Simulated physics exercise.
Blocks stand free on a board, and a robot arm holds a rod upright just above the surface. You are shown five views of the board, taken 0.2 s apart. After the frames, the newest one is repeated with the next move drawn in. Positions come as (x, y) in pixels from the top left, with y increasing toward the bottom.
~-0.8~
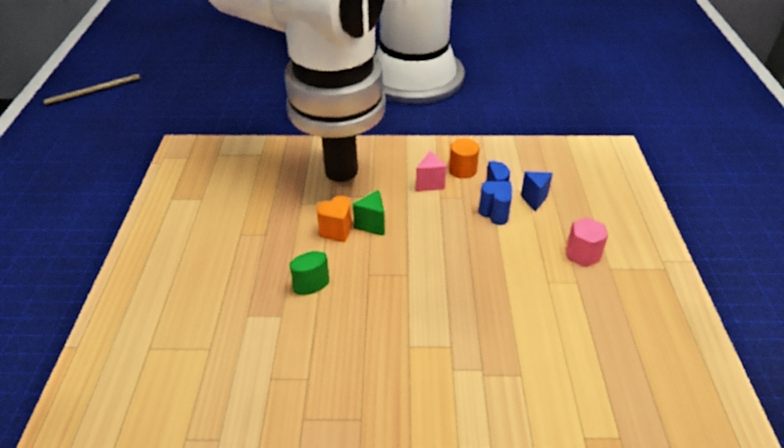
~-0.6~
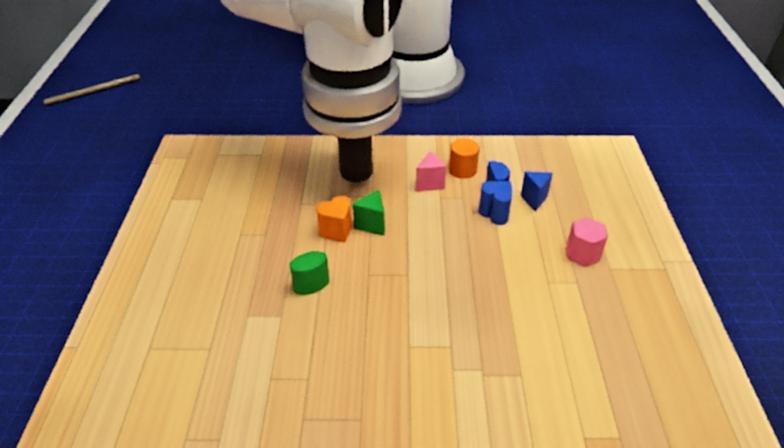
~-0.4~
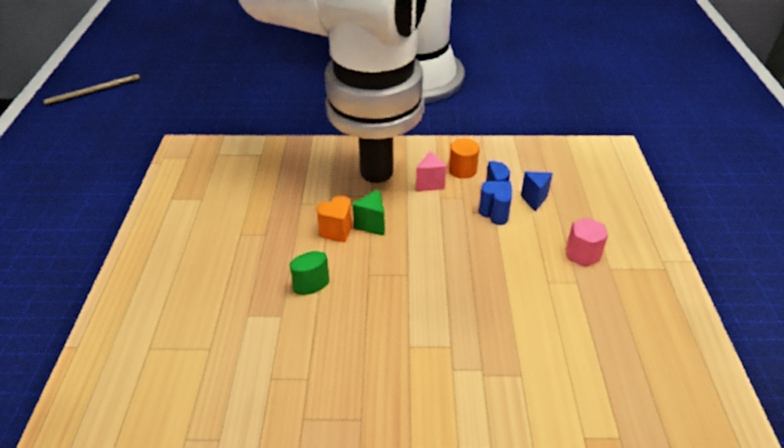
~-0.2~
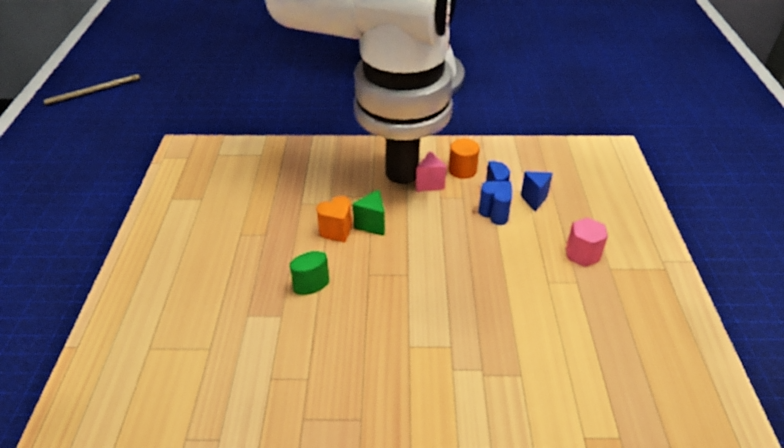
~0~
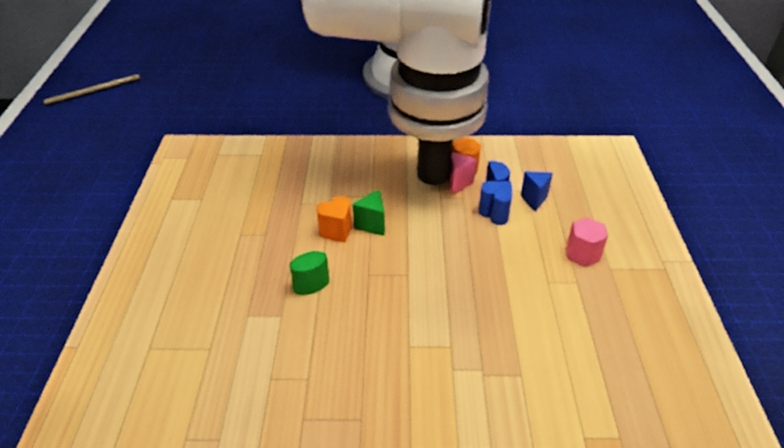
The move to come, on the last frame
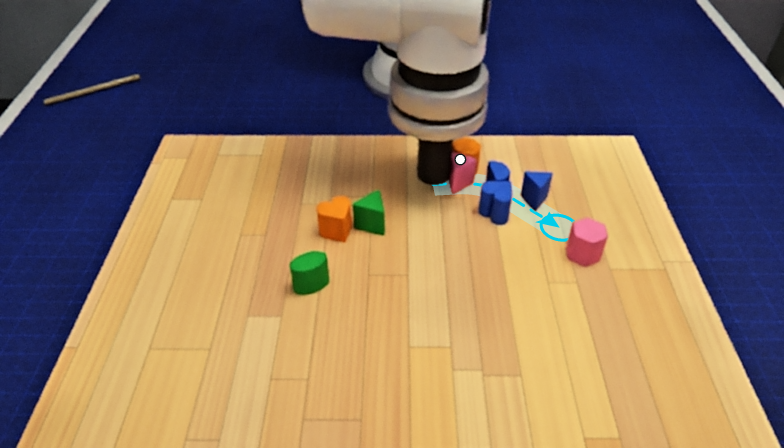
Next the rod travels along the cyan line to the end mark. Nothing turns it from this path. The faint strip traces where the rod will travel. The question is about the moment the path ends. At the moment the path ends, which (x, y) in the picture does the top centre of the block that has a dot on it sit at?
In the picture, that point is around (530, 160).
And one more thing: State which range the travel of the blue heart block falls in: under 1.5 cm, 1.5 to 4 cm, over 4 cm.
The answer is under 1.5 cm.
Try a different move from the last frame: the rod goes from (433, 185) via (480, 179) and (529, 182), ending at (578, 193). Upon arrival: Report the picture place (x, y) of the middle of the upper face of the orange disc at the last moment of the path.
My estimate: (486, 136).
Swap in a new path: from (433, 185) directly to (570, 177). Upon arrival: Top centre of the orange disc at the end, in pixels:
Near (482, 138).
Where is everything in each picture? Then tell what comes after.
Rod tip (342, 172); block tops, pink triangle (431, 160); orange disc (465, 146); blue heart block (499, 189); blue D-shaped block (500, 169); blue triangle (540, 177), in the first picture.
Rod (357, 172); blocks unchanged, in the second picture.
Rod (377, 173); blocks unchanged, in the third picture.
Rod (402, 174); blocks unchanged, in the fourth picture.
Rod (434, 175); pink triangle (460, 160); orange disc (466, 145); blue heart block (499, 189); blue D-shaped block (500, 169); blue triangle (540, 177), in the fifth picture.
Path on the board, from (433, 185) by way of (479, 185) and (520, 203) to (559, 227); the dot is on the pink triangle.
What follows on the original path. One third of the way, rod (480, 175); pink triangle (506, 156); orange disc (477, 141); blue D-shaped block (510, 170), turned 55° clockwise.
Two thirds of the way, rod (523, 194); pink triangle (530, 160), turned 35° anticlockwise; orange disc (477, 141); blue heart block (503, 193), turned 40° clockwise; blue D-shaped block (552, 186), turned 25° clockwise; blue triangle (571, 182), turned 20° clockwise.
At the end, rod (562, 217); pink triangle (530, 160), turned 35° anticlockwise; orange disc (477, 141); blue heart block (504, 193), turned 45° clockwise; blue D-shaped block (594, 205); blue triangle (585, 185), turned 25° anticlockwise.
